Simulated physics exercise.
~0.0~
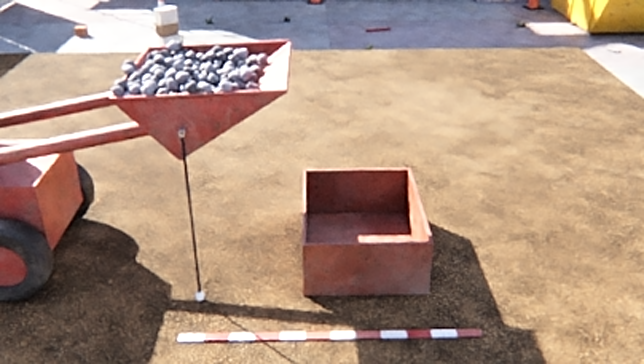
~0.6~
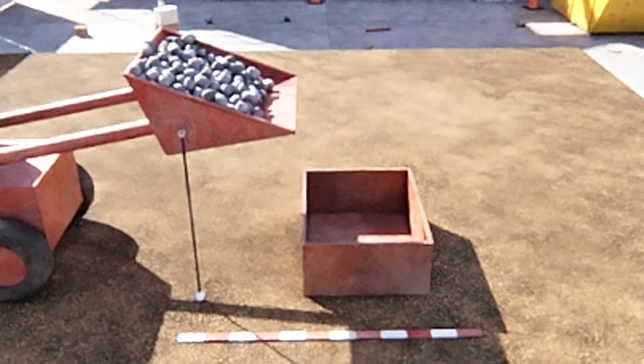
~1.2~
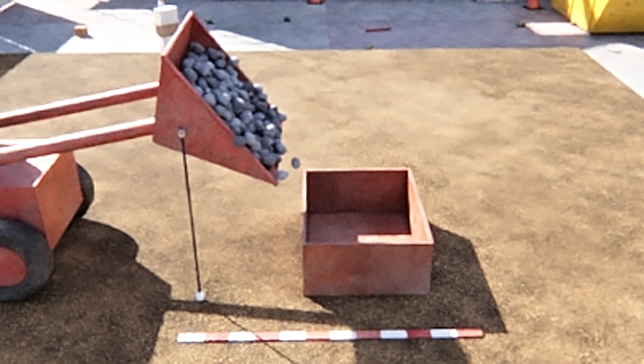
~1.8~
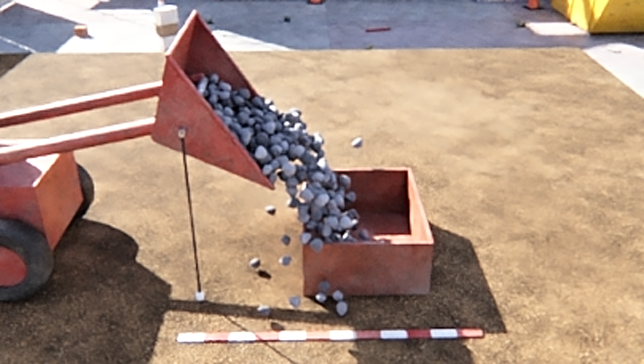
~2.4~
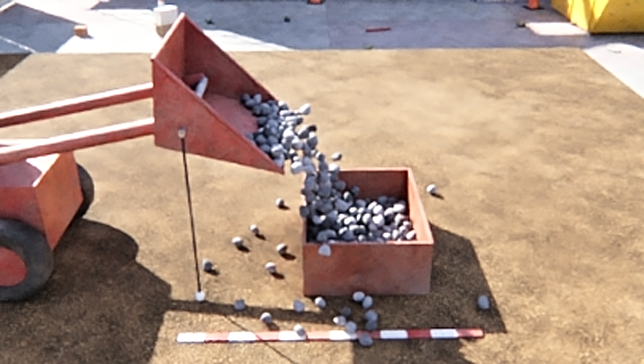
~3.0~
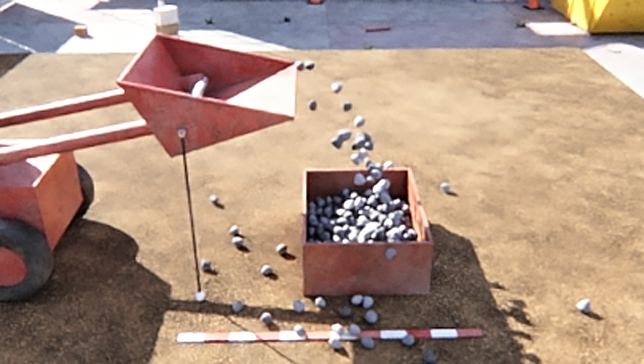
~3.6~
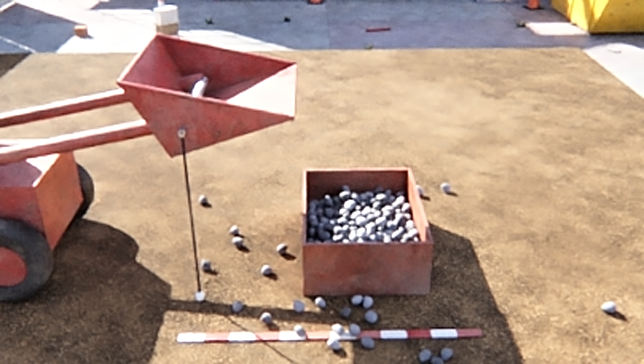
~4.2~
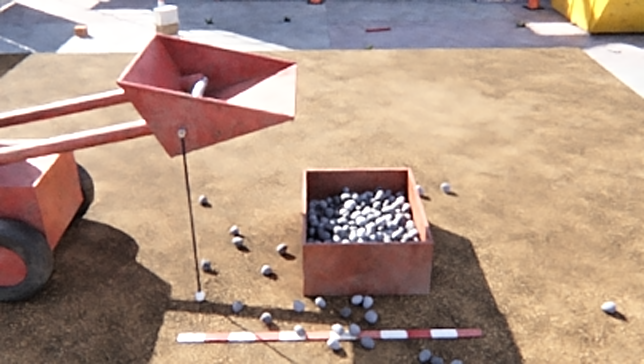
A red loader bucket tips grey stones into a bin, leaving a few scattered around it.
